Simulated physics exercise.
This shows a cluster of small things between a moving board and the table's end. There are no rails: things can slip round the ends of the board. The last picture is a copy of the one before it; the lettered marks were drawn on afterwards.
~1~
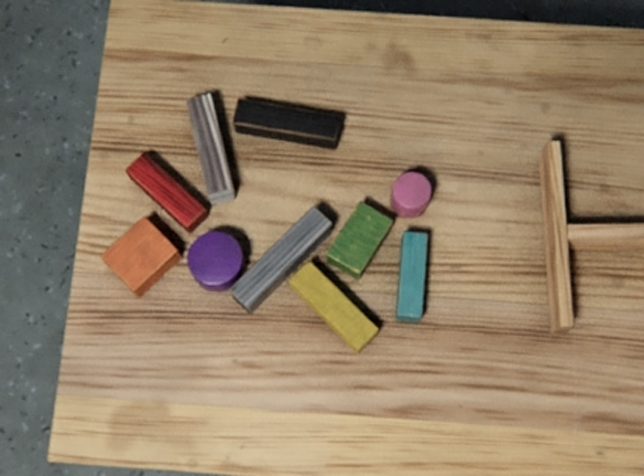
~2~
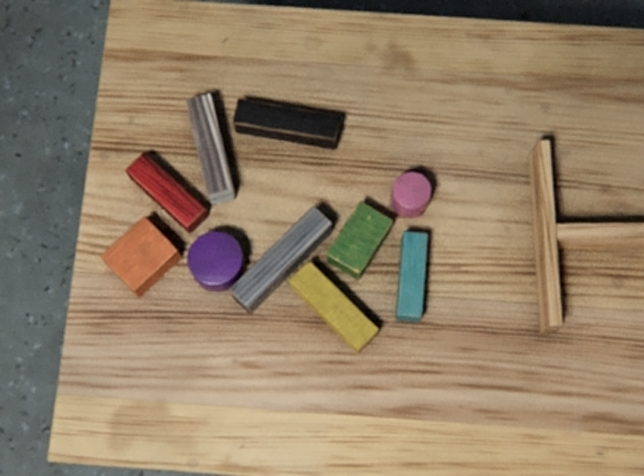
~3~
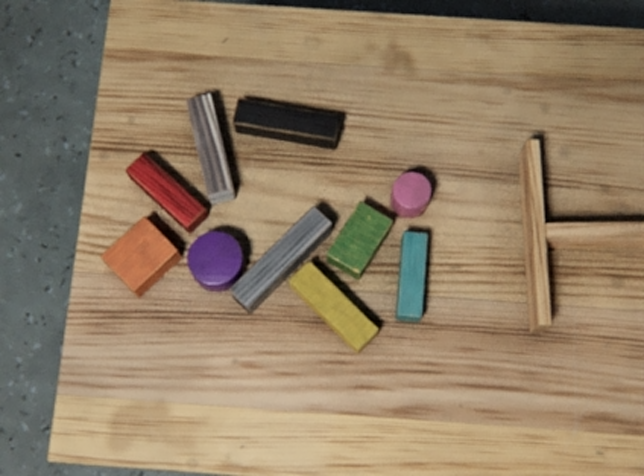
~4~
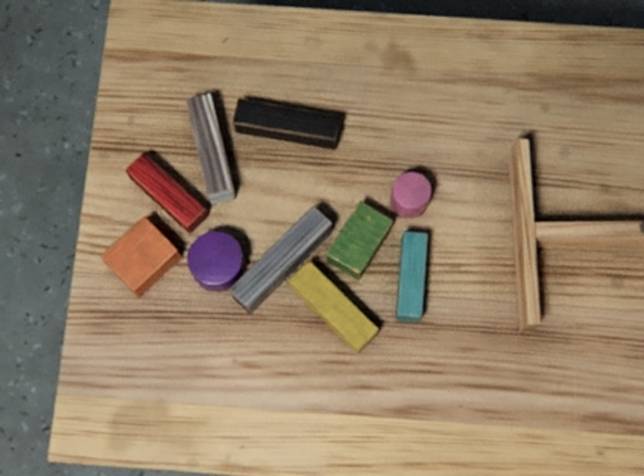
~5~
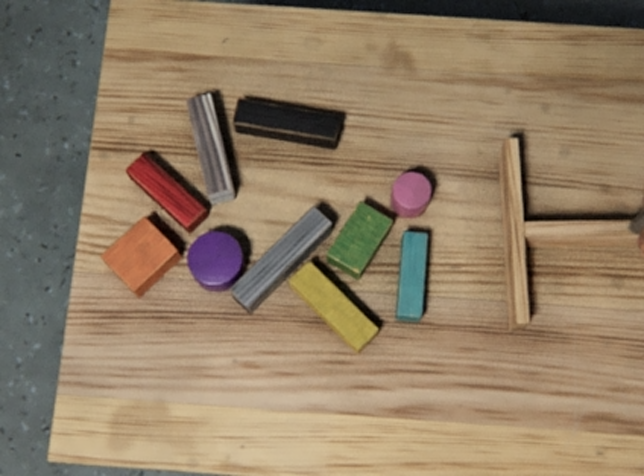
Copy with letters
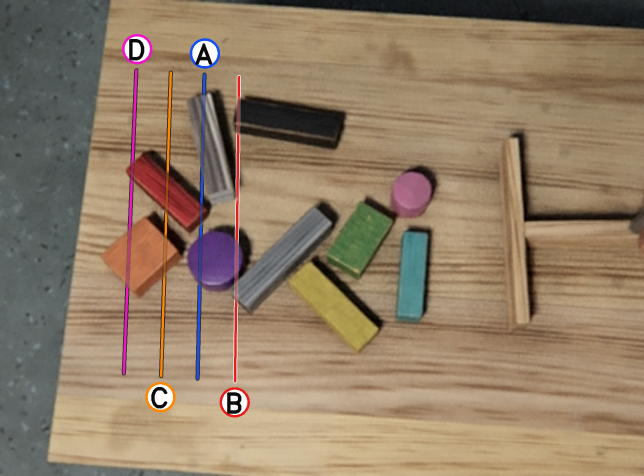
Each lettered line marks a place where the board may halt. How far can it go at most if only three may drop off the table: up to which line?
C is the last line within the limit.
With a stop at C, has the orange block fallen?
By then, yes.
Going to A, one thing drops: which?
It is the orange block.
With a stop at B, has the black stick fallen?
No.
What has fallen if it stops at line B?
The orange block goes over.
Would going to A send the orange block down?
By then, yes.
On the copy, A at (201, 221); B at (237, 223); C at (166, 219); D at (130, 216).
On C. First, board (390, 220); turquoise bar (369, 274); grey stick (274, 259).
Then, board (263, 211); orange block (87, 252); red stick (137, 184).
Finally, board (165, 205); orange block over the edge; purple tin over the edge; three fallen.
By contrast, A is within the limit but short; B is within the limit but short; D drops four.
